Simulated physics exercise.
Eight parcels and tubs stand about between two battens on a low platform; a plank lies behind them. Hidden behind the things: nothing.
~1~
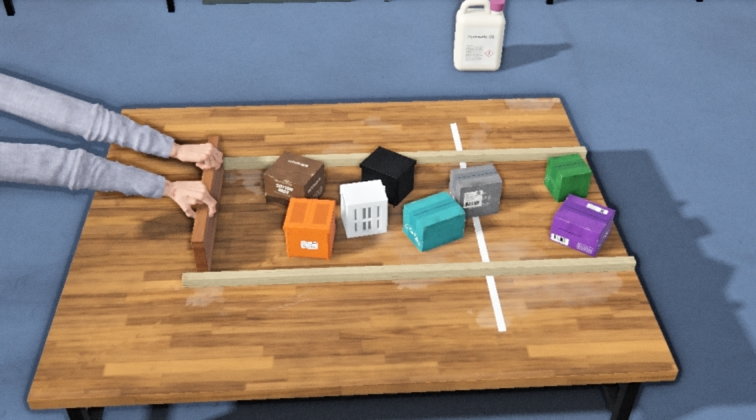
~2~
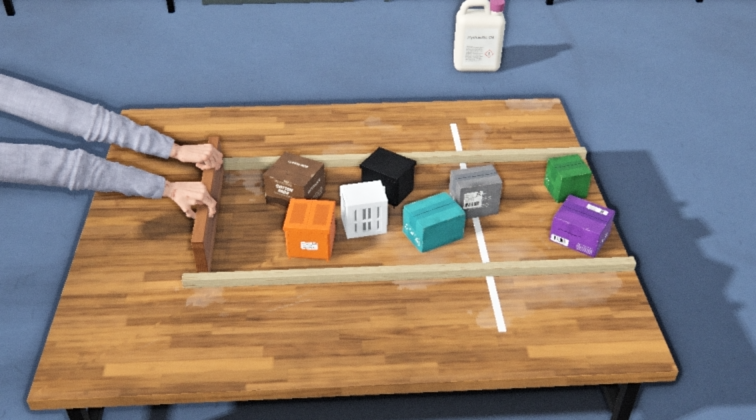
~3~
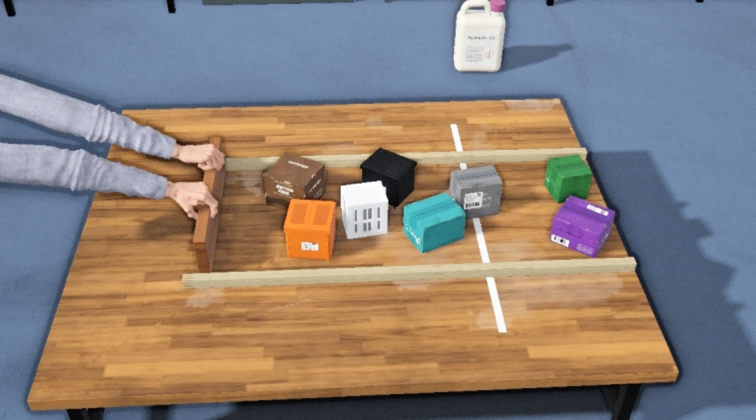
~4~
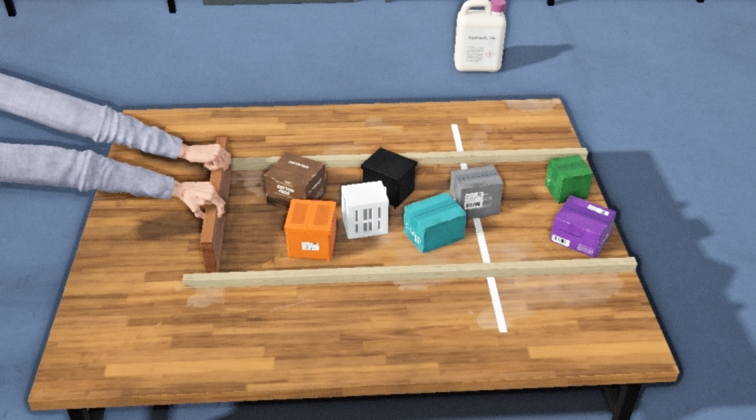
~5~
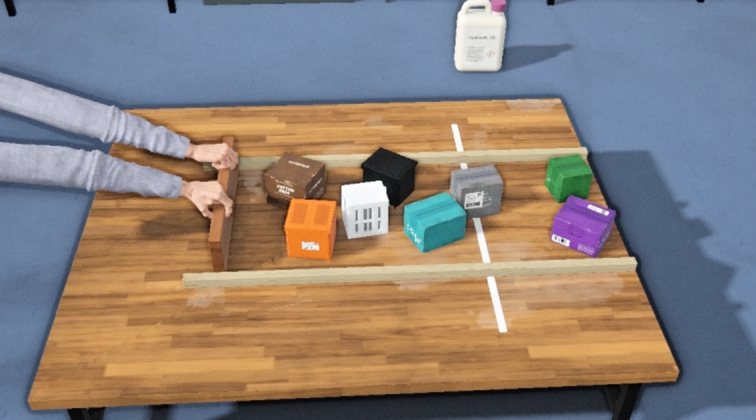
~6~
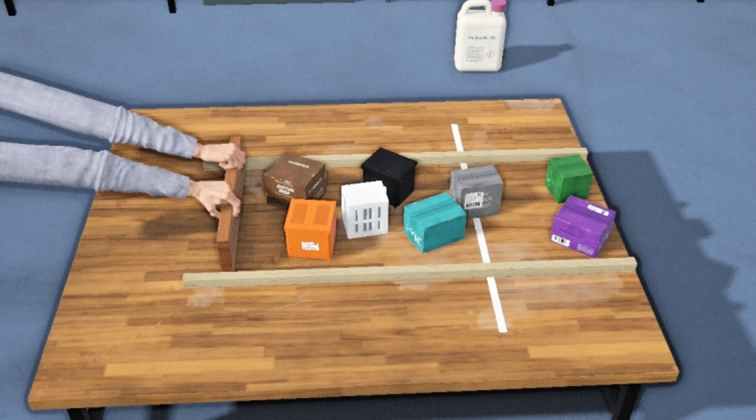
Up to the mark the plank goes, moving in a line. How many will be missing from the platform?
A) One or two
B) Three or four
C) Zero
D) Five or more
Option C: Zero.
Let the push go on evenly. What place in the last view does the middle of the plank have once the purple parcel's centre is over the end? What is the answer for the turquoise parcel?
The middle sits near (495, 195) for the first and near (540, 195) for the other.
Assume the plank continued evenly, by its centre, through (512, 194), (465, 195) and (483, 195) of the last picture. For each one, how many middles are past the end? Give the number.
Taking the places in turn, the counts are 2, 0 and 0.
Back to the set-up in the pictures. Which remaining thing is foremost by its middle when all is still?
Foremost is the purple parcel.
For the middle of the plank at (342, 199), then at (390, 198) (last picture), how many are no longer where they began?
At the one place 4, at the other 6.
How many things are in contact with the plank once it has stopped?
Contact count: 2.
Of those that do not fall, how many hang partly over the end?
The tally is 1.
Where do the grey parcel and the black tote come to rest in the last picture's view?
First object about (556, 202); second object about (535, 168).
Early on, none off yet; green parcel at rest near (568, 179); purple parcel at rest near (583, 226); grey parcel at rest near (476, 193).
A while later, none off yet; green parcel at rest near (568, 179); purple parcel at rest near (583, 226); grey parcel travelled a little near (482, 194).
Further along, none off yet; green parcel at rest near (568, 179); purple parcel at rest near (583, 226); grey parcel travelled about its own width near (521, 198).
Finally, the number that fall off is zero.
